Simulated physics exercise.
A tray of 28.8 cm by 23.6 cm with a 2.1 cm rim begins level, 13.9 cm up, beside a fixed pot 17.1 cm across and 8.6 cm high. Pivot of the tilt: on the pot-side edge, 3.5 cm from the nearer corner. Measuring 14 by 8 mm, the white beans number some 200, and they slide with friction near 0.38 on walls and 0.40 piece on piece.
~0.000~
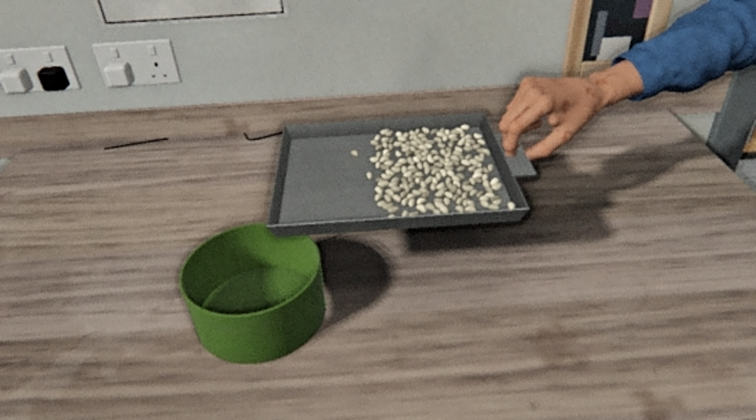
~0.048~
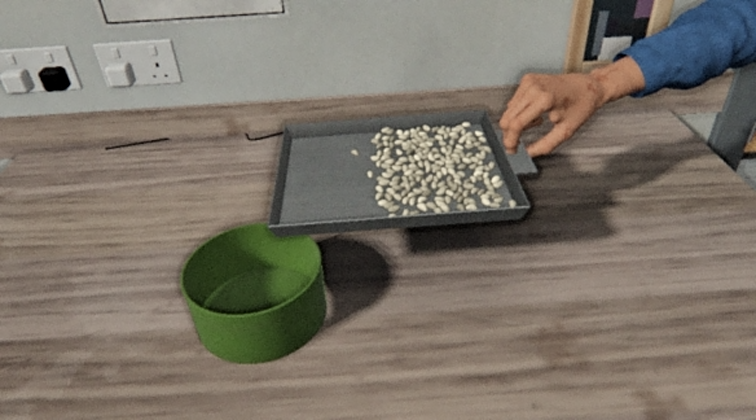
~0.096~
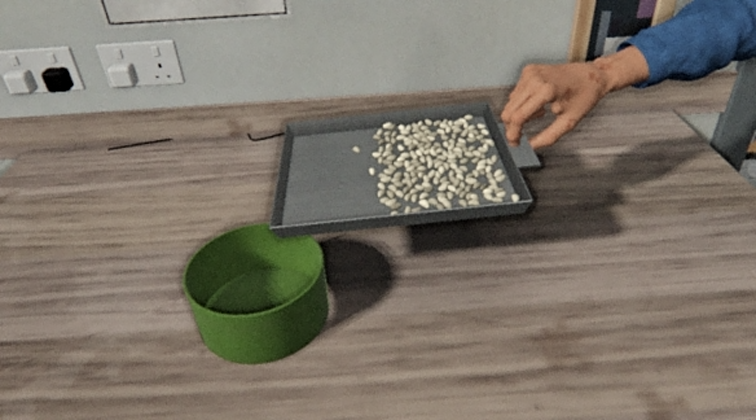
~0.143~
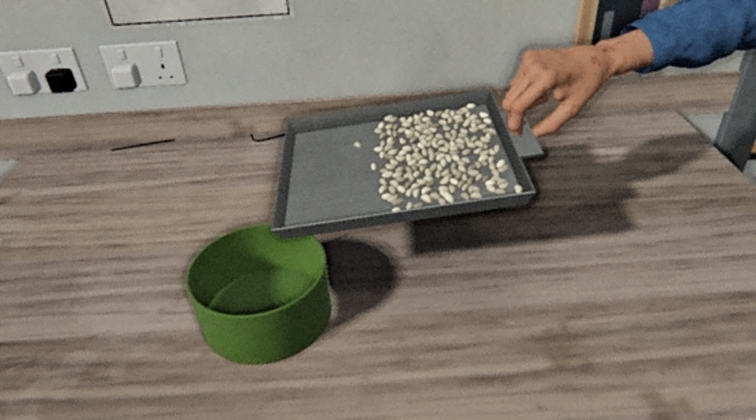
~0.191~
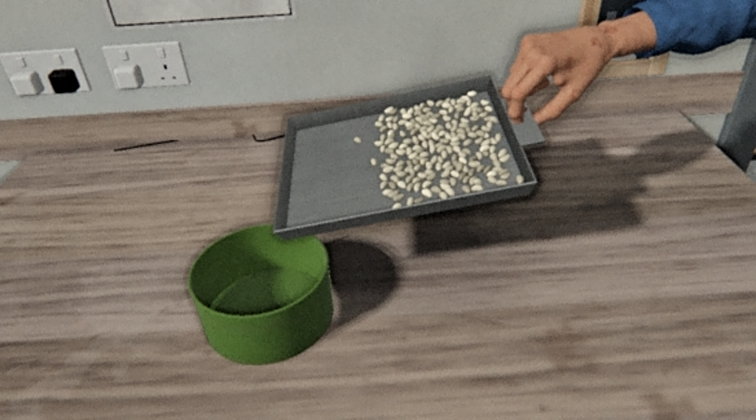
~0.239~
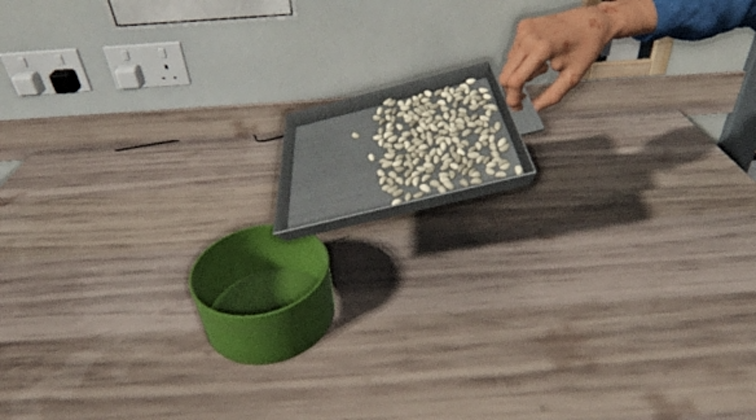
A dark grey tray, held by a hand at its right end, starts out level above a wooden surface, with white beans gathered on its right half. The hand raises that end steadily, slanting the tray down toward the green pot at the left, while the beans keep their places on it.
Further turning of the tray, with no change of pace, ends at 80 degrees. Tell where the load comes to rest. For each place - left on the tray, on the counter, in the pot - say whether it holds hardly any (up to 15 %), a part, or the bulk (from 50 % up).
Left on the tray: Hardly any; counter: Hardly any; pot: The bulk.
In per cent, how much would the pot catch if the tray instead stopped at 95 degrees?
That would be around 100 percent.
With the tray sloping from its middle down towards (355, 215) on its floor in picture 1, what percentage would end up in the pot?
Some 70 per cent.
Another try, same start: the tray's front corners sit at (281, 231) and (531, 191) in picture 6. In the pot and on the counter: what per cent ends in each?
The pot gets 70 and the counter 30.
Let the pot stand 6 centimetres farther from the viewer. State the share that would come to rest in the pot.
Result after the change: About 45 in a hundred.
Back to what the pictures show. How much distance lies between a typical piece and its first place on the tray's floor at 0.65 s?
11 cm.
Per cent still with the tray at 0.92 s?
45%, roughly.
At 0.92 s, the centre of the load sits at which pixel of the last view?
Somewhere about (261, 243) in the last view.
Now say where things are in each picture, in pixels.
In the first picture, tray tilt 0 degrees, front corners at (274, 222) and (521, 206); middle of the pieces at (434, 169); pot at (251, 265).
In the second picture, tray tilt 1 degrees, front corners at (274, 222) and (522, 203); middle of the pieces at (435, 167).
In the third picture, tray tilt 3 degrees, front corners at (276, 224) and (525, 198); middle of the pieces at (437, 162).
In the fourth picture, tray tilt 6 degrees, front corners at (278, 225) and (527, 189), lowest corner left front; middle of the pieces at (439, 154).
In the fifth picture, tray tilt 10 degrees, front corners at (279, 227) and (528, 179), lowest corner left front; middle of the pieces at (440, 146).
In the sixth picture, tray tilt 14 degrees, front corners at (280, 228) and (528, 170), lowest corner left front; middle of the pieces at (439, 137); pot at (260, 266). The tray's pace is about 80 degrees a second.
After 0.65 s, tilt 46 degrees; the tray holds 100 %, the pot 0 %.
After 0.92 s, tilt 67 degrees; the tray holds 45 %, the pot 30 %.
After 1.30 s, tilt 80 degrees; the tray holds 10 %, the pot 85 %.
By 2.4 s all is still; tray 0 %, counter 0 %, pot 100 %.
